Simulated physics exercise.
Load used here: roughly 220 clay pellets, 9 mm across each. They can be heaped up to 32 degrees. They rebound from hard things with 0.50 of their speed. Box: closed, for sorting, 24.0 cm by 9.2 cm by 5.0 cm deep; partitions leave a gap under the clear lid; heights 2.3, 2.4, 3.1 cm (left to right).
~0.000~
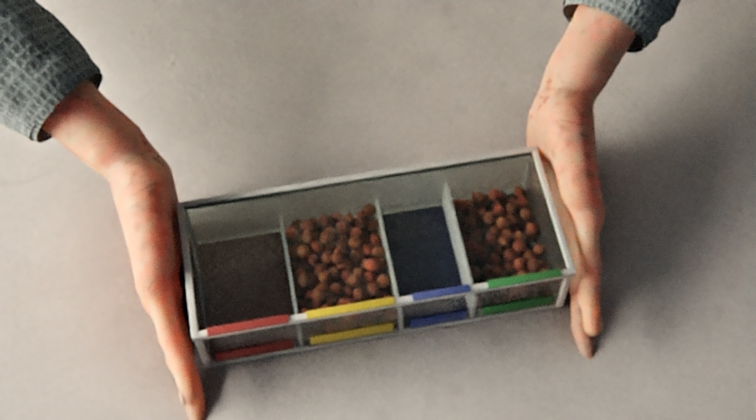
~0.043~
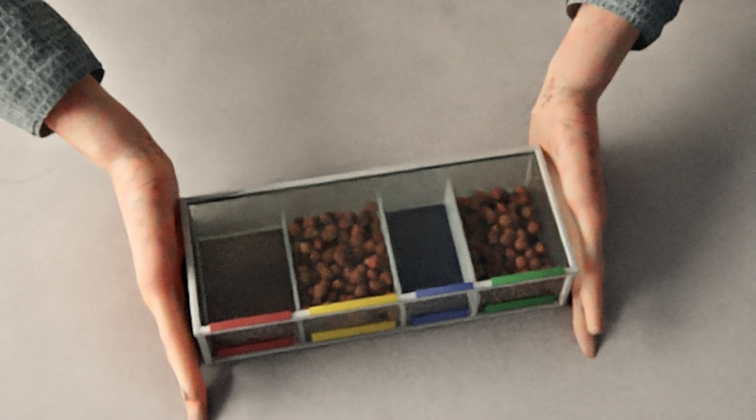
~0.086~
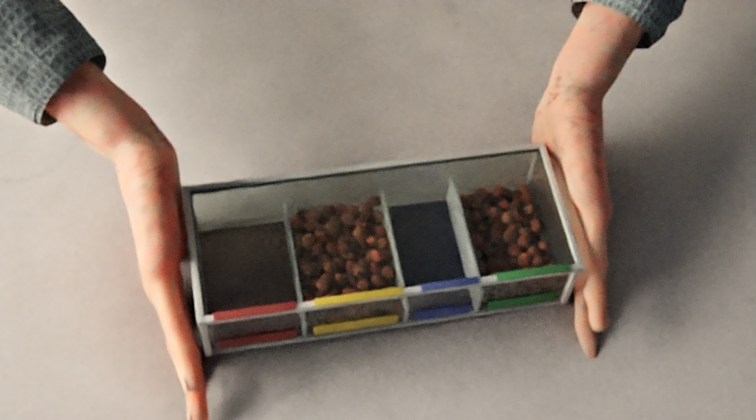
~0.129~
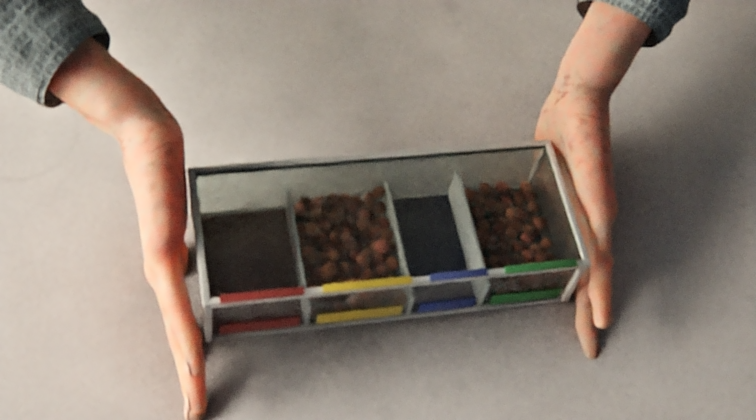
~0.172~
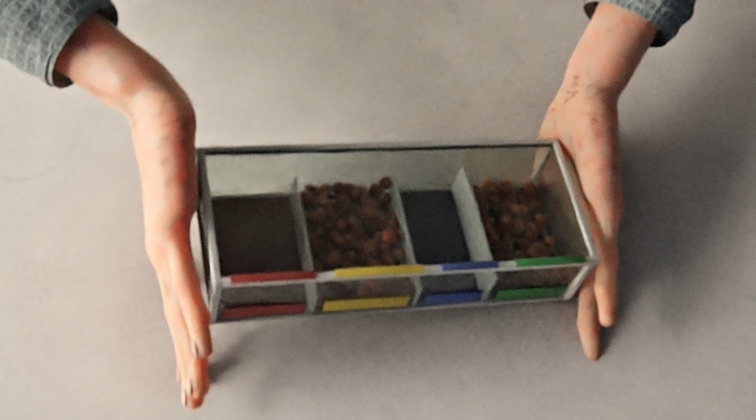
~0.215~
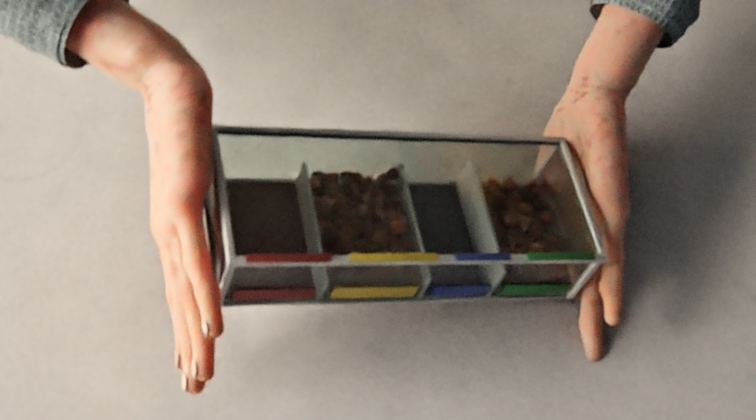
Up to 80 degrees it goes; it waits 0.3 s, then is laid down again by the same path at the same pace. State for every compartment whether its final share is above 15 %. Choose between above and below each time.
Red: Below, blue: Below, green: Above, yellow: Above.
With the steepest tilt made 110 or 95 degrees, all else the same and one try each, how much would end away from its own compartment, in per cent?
Some 60 and 50 per cent.
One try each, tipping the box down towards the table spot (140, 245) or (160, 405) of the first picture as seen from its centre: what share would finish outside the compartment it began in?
Roughly 40 per cent on the first try and 50 per cent on the second.
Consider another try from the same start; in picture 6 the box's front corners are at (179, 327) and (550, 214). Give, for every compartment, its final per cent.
The compartments end with red 35 per cent, blue 0 per cent, green 30 per cent and yellow 35 per cent.
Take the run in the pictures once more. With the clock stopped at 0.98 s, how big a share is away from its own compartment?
Roughly 30 percent.
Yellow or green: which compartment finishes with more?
Answer: Green.
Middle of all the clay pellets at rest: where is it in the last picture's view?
Est. centre at rest: (500, 228) px.
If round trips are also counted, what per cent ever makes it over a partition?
I'd guess roughly 35 percent.
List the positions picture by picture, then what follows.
Box tilt 0 degrees, front corners at (198, 333) and (568, 270); green 40 %, yellow 60 %, in the first picture.
Box tilt 1 degrees, front corners at (201, 329) and (571, 269), in the second picture.
Box tilt 4 degrees, front corners at (204, 318) and (576, 265), lowest corner right back, in the third picture.
Box tilt 8 degrees, front corners at (210, 300) and (583, 261), lowest corner right back, in the fourth picture.
Box tilt 13 degrees, front corners at (220, 280) and (591, 258), lowest corner right back, in the fifth picture.
Box tilt 18 degrees, front corners at (234, 258) and (599, 256), lowest corner right back; green 40 %, yellow 60 %. The box's pace is about 115 degrees a second, in the sixth picture.
After 0.98 s, tilt 80 degrees; blue 10 %, green 60 %, yellow 30 %.
After 1.49 s, tilt 43 degrees; blue 5 %, green 70 %, yellow 25 %.
After 2.07 s, tilt 0 degrees; blue 5 %, green 70 %, yellow 25 %.
At rest (2.5 s), red 0 %, blue 5 %, green 70 %, yellow 25 %.
